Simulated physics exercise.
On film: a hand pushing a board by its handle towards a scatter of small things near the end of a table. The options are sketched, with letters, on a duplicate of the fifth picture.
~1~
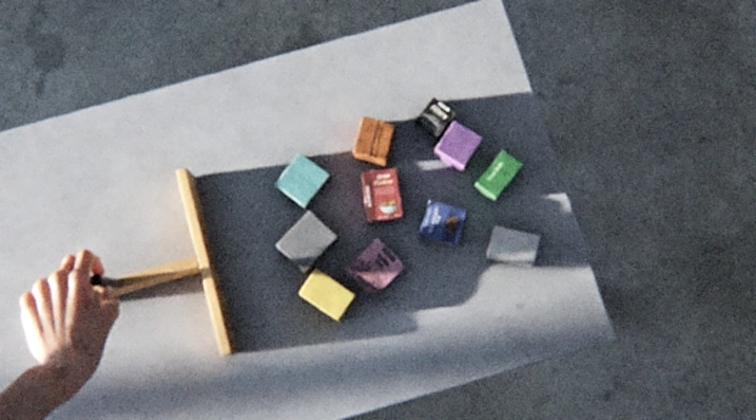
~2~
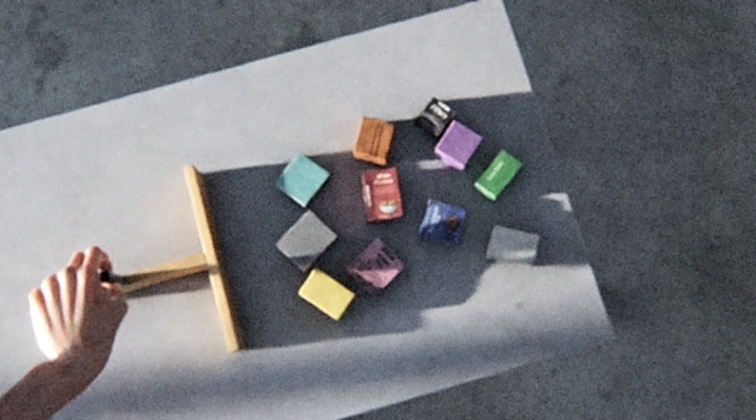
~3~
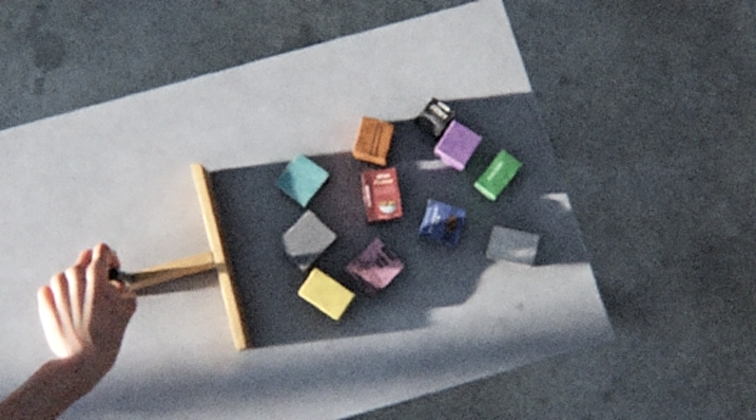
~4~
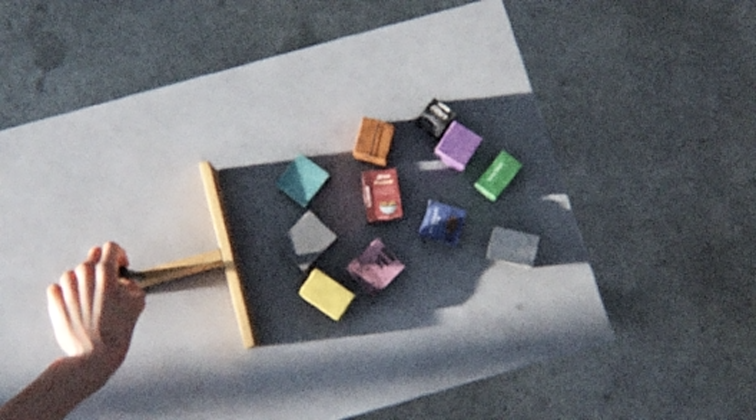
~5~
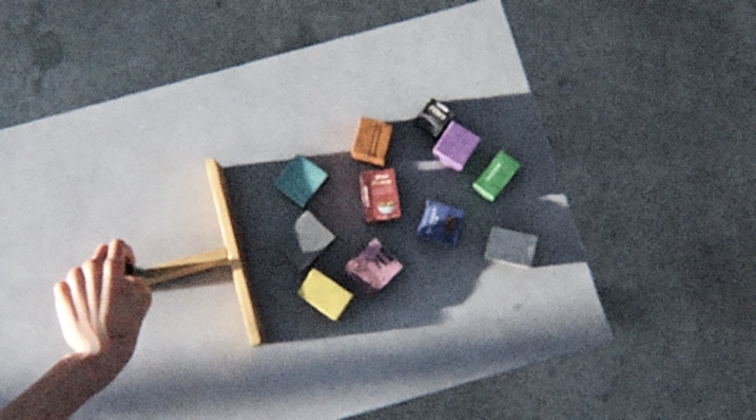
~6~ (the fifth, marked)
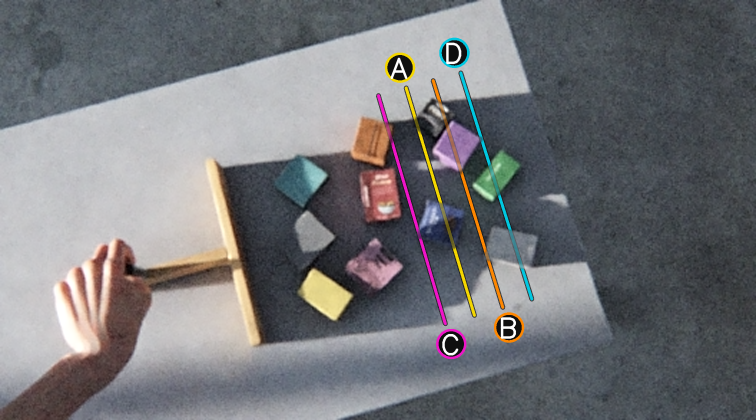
At the start, a hand at the left holds the handle of a wooden board, facing a scatter of small coloured boxes and blocks on a pale table. The hand pushes the board slowly a short way right, narrowing the gap, while the scattered things stay practically where they are.
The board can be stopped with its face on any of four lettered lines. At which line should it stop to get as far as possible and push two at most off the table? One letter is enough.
It should halt at B.
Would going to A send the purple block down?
No.
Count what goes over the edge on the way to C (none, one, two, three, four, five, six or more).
In all, none.
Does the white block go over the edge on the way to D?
Yes.
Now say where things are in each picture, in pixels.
In the first frame, red packet (382, 197); blue packet (443, 223); yellow block (328, 295).
In the second frame, board (211, 256); green box (498, 176).
In the third frame, board (218, 254); purple block (458, 146).
In the fourth frame, board (227, 252); orange box (375, 142).
In the fifth frame, board (233, 250); pink box (374, 269); white block (511, 248); red packet (380, 197).
On the marked copy, A at (439, 199); B at (467, 191); C at (411, 207); D at (495, 183).
With B. Early on, board (317, 227); yellow block (363, 295); pink box (391, 265).
Further on, board (402, 203); green box (502, 170); white block (524, 243).
At the end, board (466, 185); green box over the edge; white block over the edge; two fallen.
As for the rest, A is within the limit but short; C is within the limit but short; D drops four.
